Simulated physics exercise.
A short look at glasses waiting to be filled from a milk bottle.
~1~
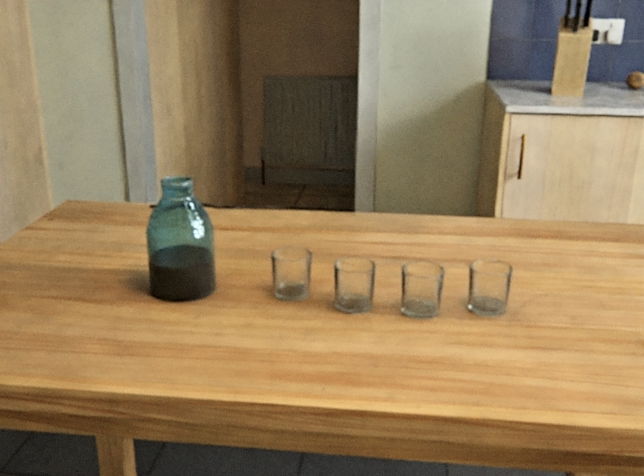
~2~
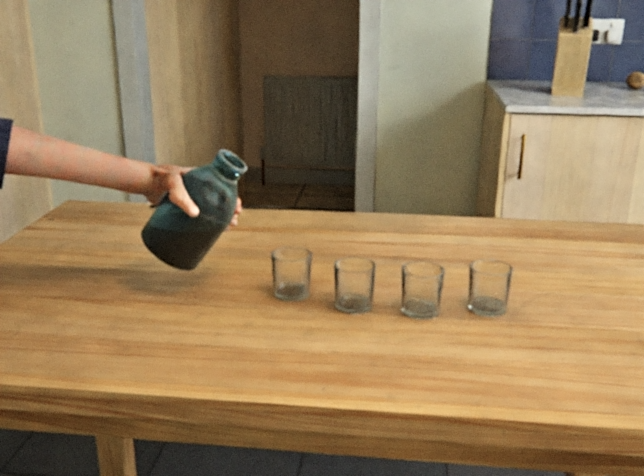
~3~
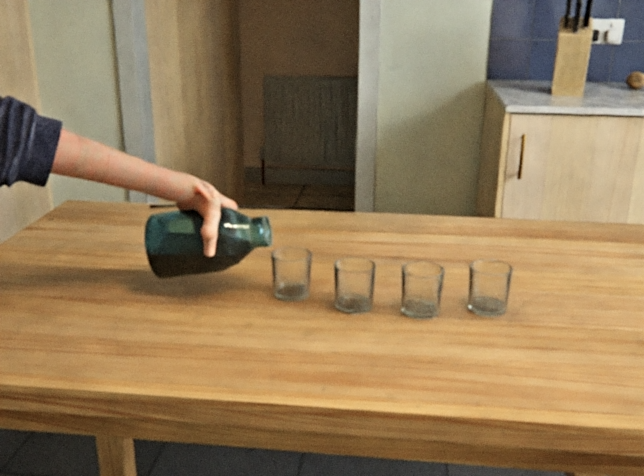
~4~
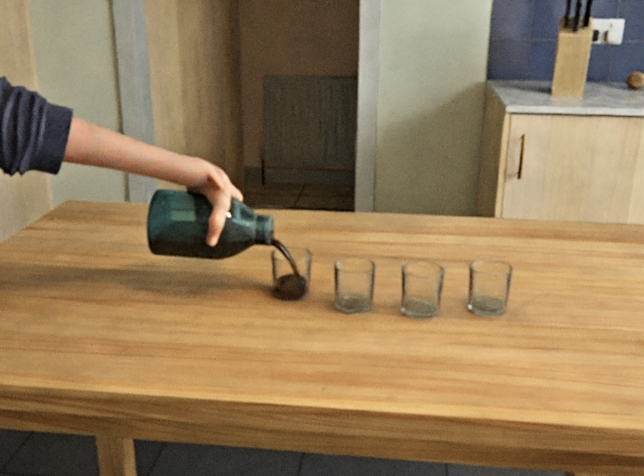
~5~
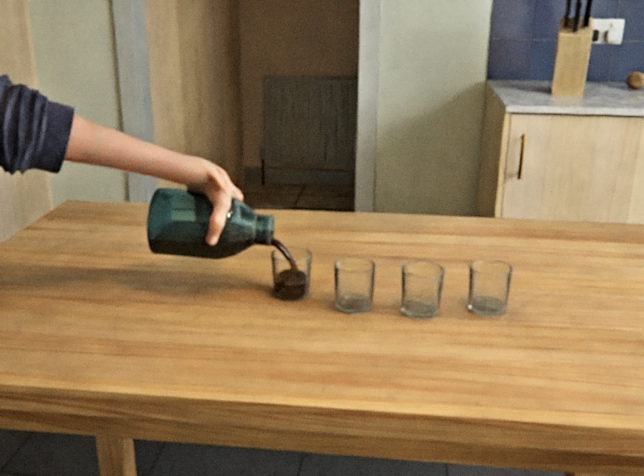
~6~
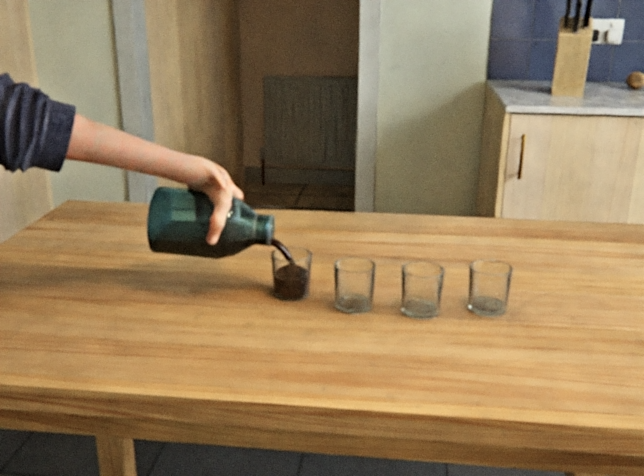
A hand lifts a dark bottle, tilts it right, and pours into the leftmost glass.
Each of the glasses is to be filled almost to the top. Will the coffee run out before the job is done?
Yes, it runs out.
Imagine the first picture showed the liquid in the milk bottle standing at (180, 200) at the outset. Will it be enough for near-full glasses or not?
My take is that the supply lasts the distance.
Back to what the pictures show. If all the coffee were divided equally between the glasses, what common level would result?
Around 70 %.
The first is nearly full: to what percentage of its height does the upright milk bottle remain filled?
Close to 20 %.
Shortly, the first is about two thirds full.
Then, the first is done and the milk bottle has about two thirds of its load.
At the finish, the milk bottle is empty with two filled and the next at nearly all of a serving.
